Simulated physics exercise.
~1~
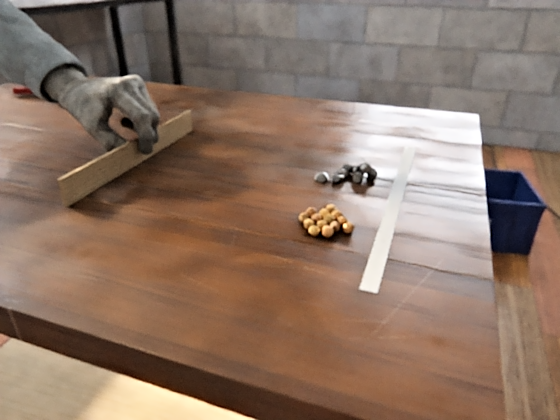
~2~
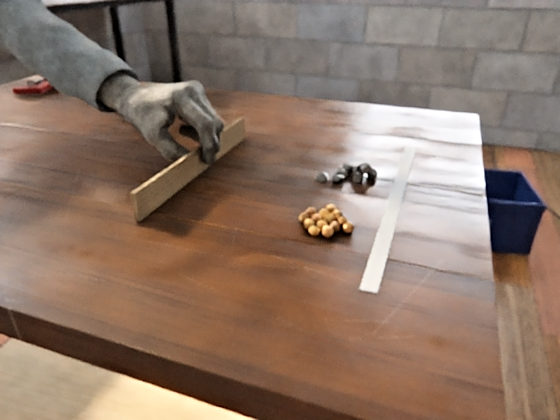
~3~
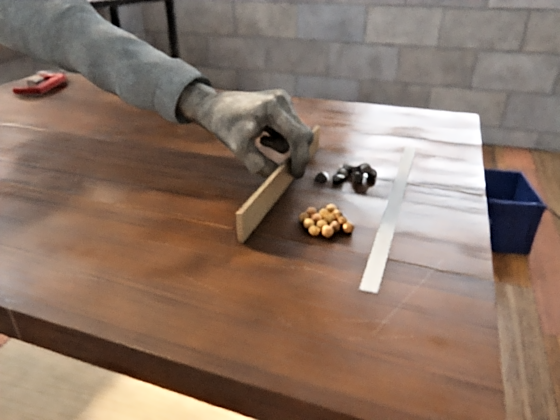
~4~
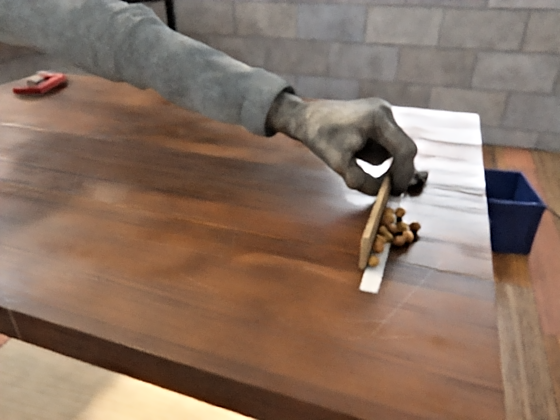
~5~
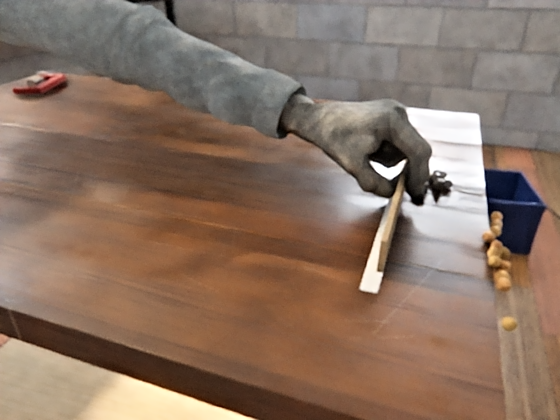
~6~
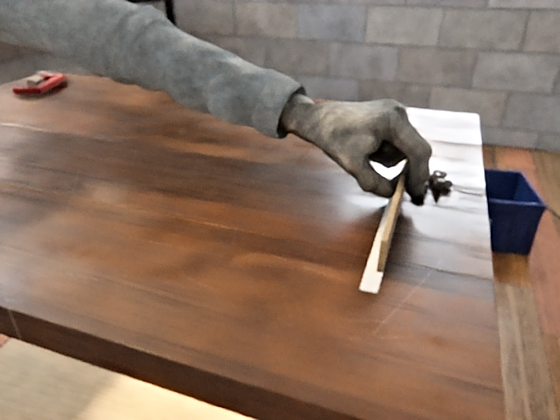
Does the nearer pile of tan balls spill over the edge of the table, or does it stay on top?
The nearer pile of tan balls spills over the right edge of the table, while the farther dark pile stays on top.
